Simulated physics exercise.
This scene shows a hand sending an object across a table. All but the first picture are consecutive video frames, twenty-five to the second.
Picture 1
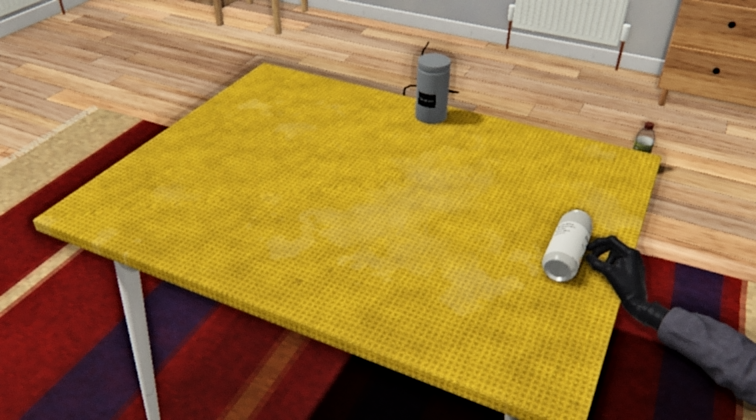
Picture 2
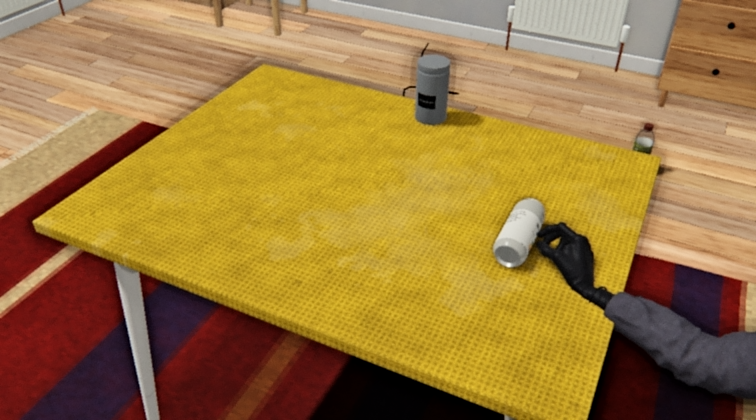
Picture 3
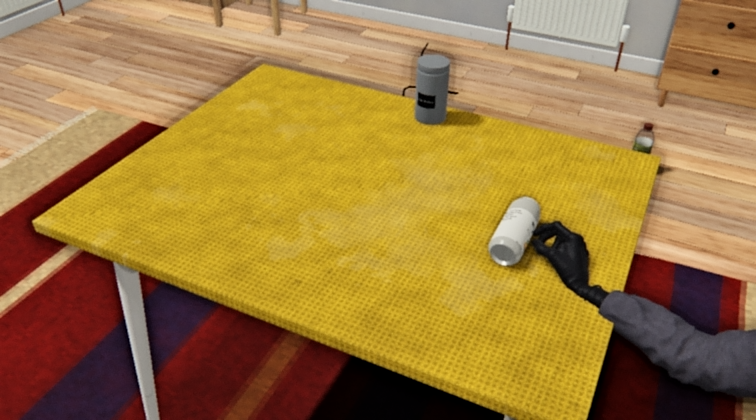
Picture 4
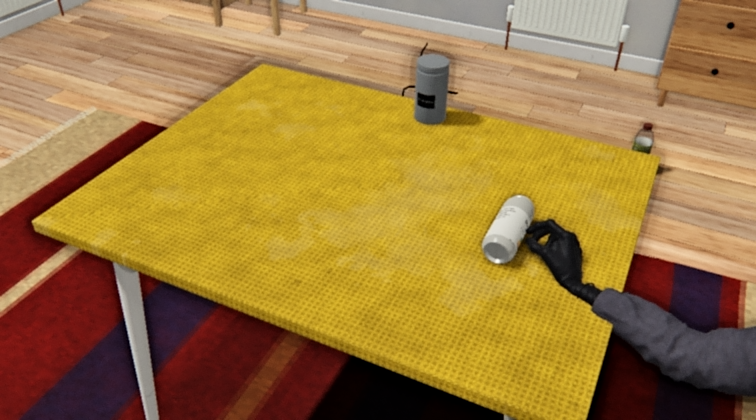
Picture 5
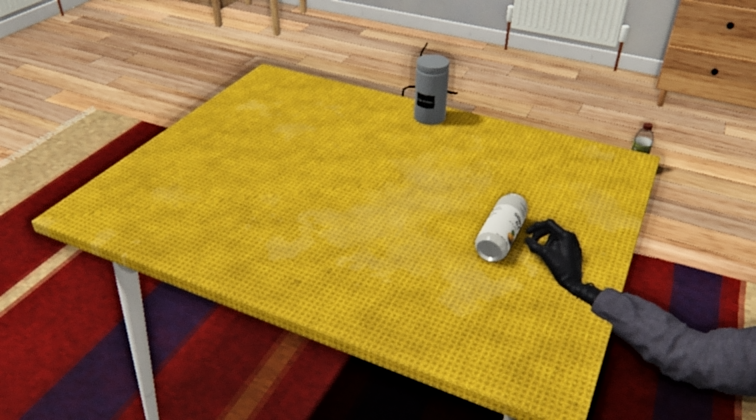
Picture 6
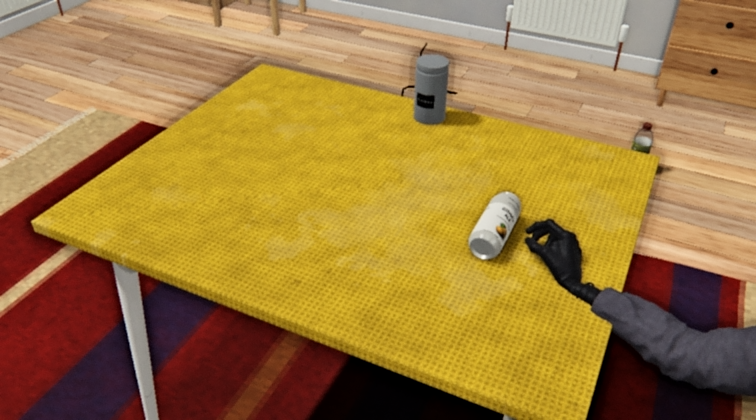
A white can pushed by a black-gloved hand rolls left across a yellow table.
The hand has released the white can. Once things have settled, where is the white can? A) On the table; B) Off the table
Option A: On the table.
Then, 0.20 s later than the last frame, white can moved about its own width near (467, 217).
Then, 0.40 s later than the last frame, white can moved well along near (445, 210).
Then, 0.80 s later than the last frame, white can moved well along near (416, 202).
When it is over, moved from the start, white can. End places, in pixels of the last picture, white can near (407, 199).
